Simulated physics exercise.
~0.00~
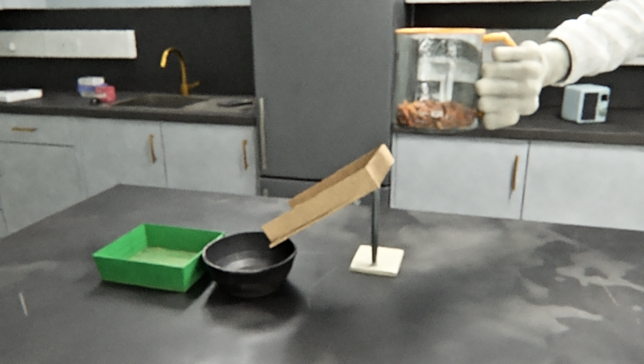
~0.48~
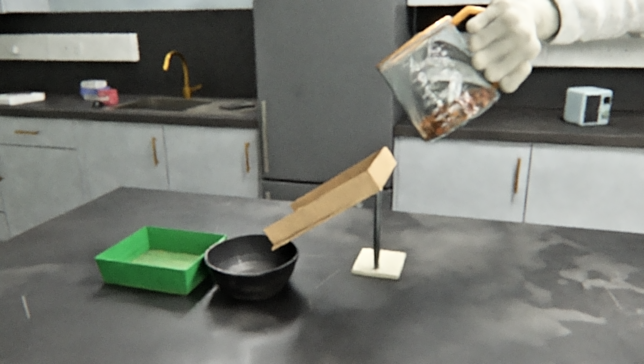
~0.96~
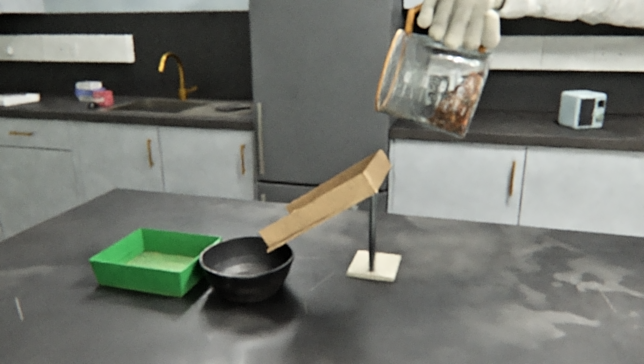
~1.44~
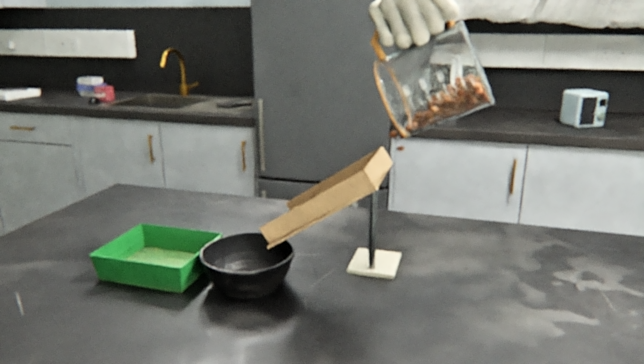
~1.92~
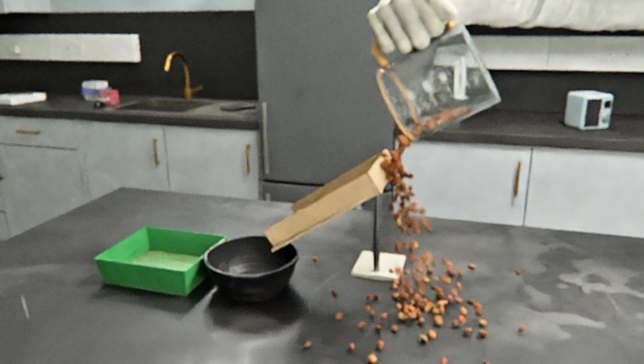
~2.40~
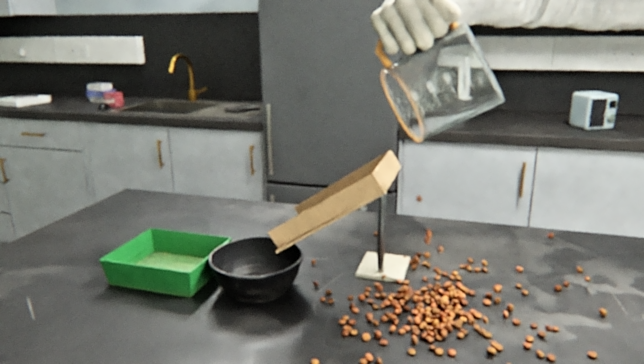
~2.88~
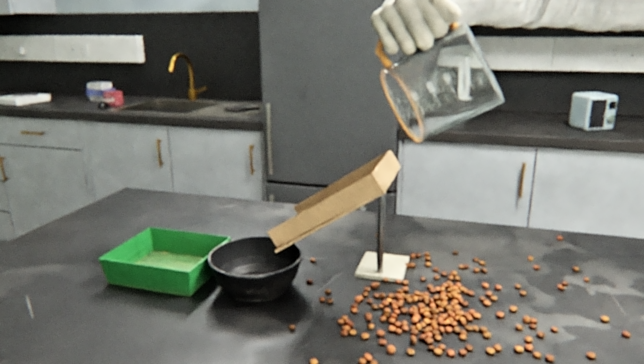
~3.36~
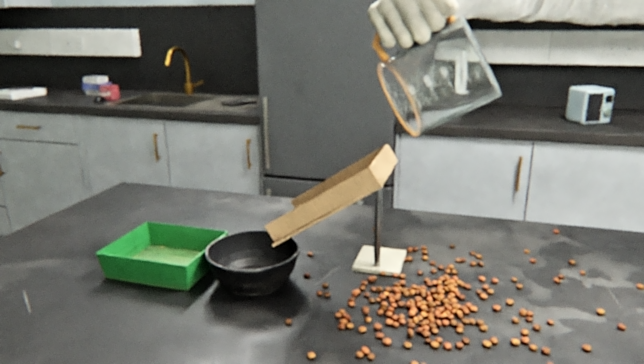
A gloved hand tipped a clear jug of brown kibble above a sloping chute that led down to a black bowl beside a green tin. The pieces poured past the chute's raised end and scattered across the dark table, leaving the jug, bowl and tin empty.
